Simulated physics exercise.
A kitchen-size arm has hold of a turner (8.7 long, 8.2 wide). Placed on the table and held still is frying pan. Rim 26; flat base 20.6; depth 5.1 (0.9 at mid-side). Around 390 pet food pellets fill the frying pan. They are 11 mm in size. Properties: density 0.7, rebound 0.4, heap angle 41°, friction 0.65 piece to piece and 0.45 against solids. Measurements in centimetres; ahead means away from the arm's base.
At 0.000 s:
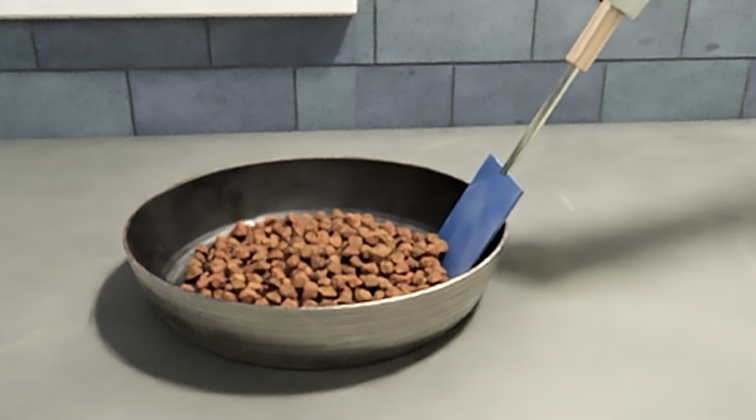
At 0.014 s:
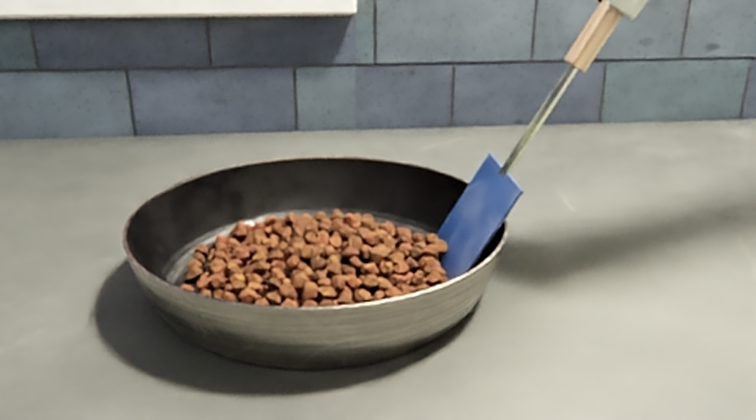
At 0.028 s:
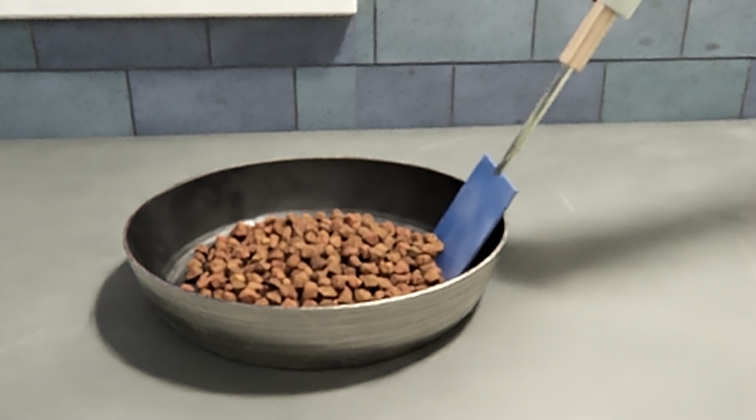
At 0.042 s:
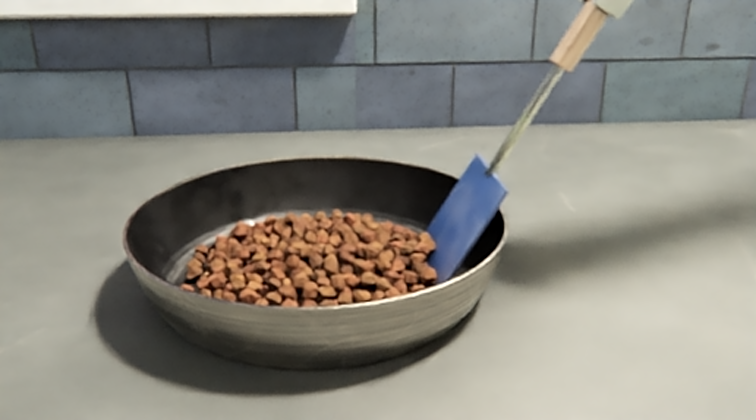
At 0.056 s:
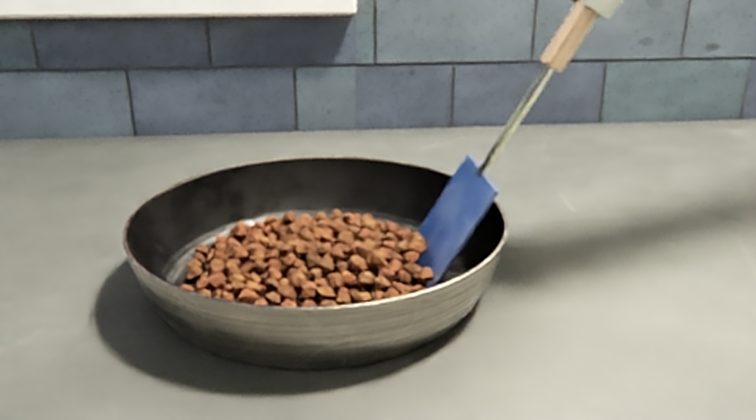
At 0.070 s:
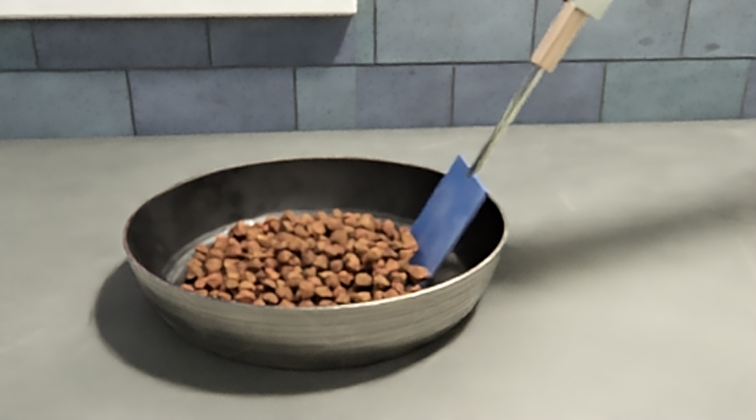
A blue turner slides slightly left inside the frying pan, nudging the brown pellets.
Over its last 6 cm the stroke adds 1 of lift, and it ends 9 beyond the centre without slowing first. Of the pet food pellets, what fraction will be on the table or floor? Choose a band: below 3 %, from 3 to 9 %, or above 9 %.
Below 3 %.
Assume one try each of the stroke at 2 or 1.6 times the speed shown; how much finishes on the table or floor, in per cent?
Some 20 per cent, then some 10 per cent, on the table or floor.
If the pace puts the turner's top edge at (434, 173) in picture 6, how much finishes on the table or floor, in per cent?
My guess is around 10 percent.
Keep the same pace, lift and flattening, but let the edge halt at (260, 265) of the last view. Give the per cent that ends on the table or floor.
Estimate: Approx. 0 %.
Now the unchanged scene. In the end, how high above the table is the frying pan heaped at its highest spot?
Peak at rest, approximately 6.5 centimetres.
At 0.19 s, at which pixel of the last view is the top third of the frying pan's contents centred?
(264, 257).
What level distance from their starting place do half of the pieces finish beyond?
Somewhere near 6 centimetres, I reckon.
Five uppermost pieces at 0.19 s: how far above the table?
Around 3 cm above the table.
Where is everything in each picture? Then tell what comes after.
The turner top edge at (506, 170), sloping 60°; upper third of the load around (323, 254), from x 180 to 445, top at y 215; 390 in the frying pan, in the first frame.
The turner top edge at (505, 170), sloping 60°; upper third of the load around (324, 254), from x 180 to 445, top at y 215, in the second frame.
The turner top edge at (500, 171), sloping 60°; upper third of the load around (324, 254), from x 180 to 445, top at y 215, in the third frame.
The turner top edge at (492, 171), sloping 60°; upper third of the load around (335, 254), from x 180 to 445, top at y 215, in the fourth frame.
The turner top edge at (482, 171), sloping 60°; upper third of the load around (335, 252), from x 180 to 445, top at y 215, in the fifth frame.
The turner top edge at (473, 171), sloping 60°; upper third of the load around (323, 252), from x 180 to 445, top at y 215; 390 in the frying pan, in the sixth frame.
After 0.19 s, sloping 60°, highest piece 3 above the table; 390 in the frying pan.
After 0.31 s, sloping 60°, highest piece 5 above the table; 390 in the frying pan.
After 0.57 s, sloping 60°, highest piece 6 above the table; 387 in the frying pan, 3 on the table or floor.
After 1.62 s, sloping 60°, highest piece 6 above the table; 387 in the frying pan, 3 on the table or floor.
In the end, 387 in the frying pan, 3 on the table or floor. That is 1 % on the table or floor.
